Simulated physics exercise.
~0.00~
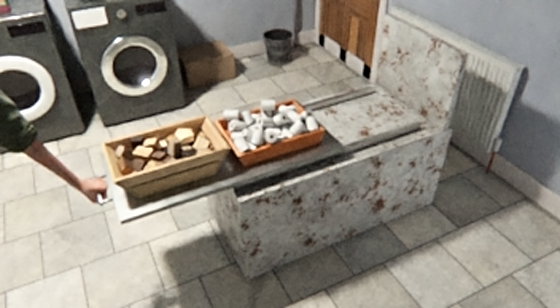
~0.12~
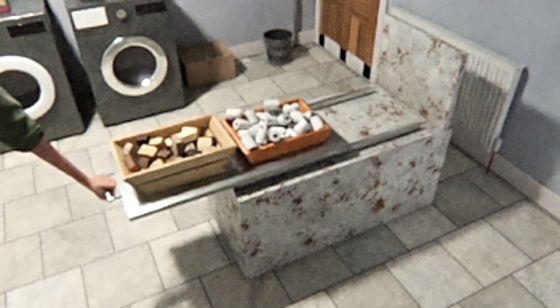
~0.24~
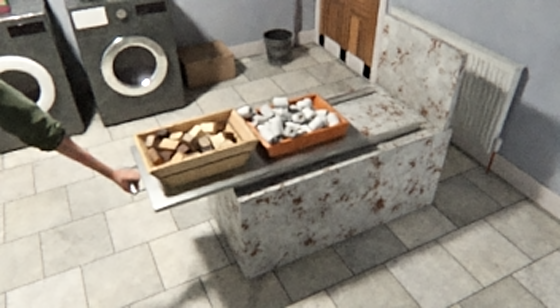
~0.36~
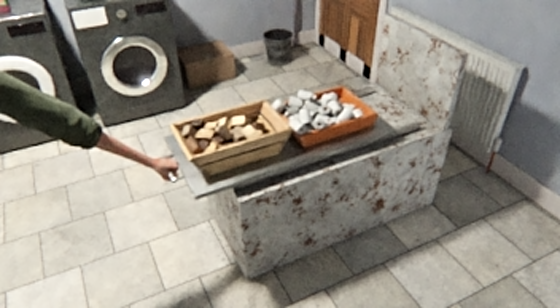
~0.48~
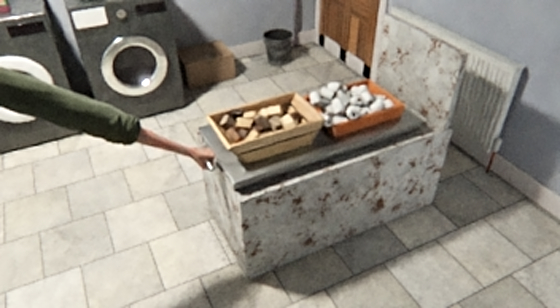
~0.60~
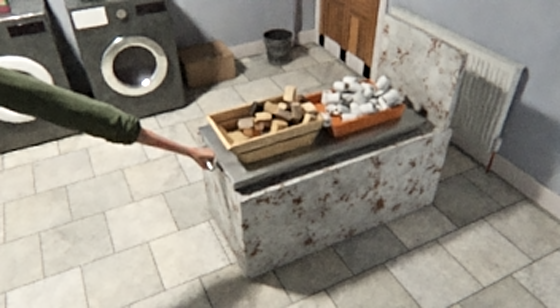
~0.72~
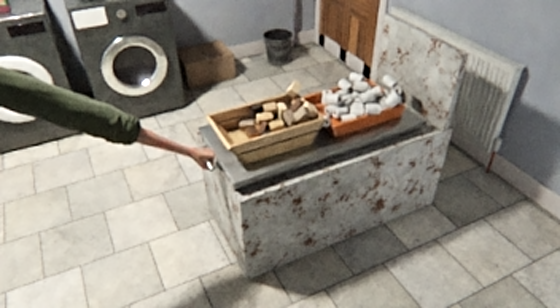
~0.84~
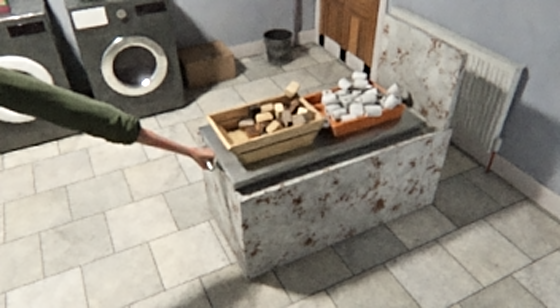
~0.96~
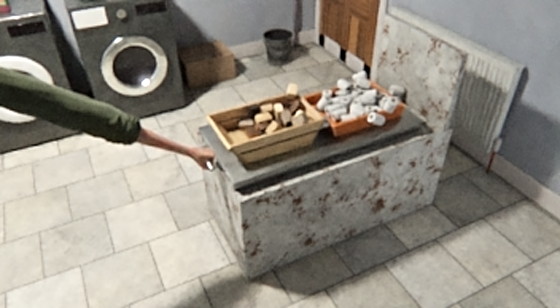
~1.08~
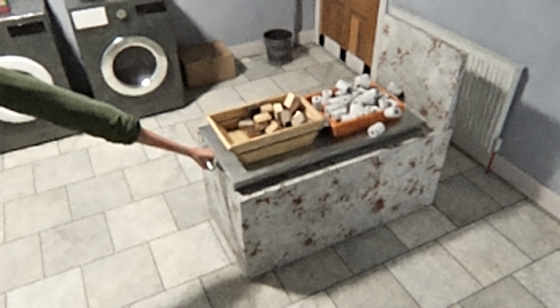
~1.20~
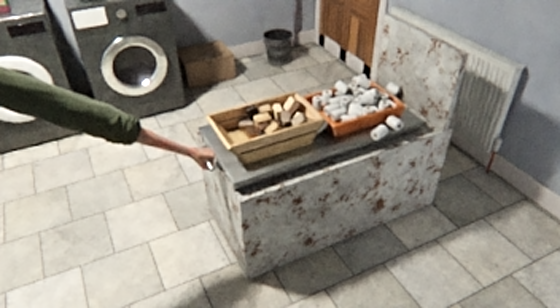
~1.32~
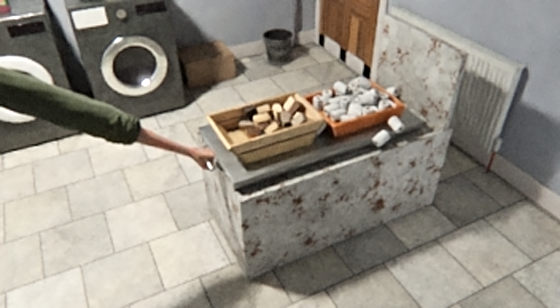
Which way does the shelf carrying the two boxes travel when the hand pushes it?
The shelf moves to the right, sliding over the speckled chest towards the upright panel at its far end.
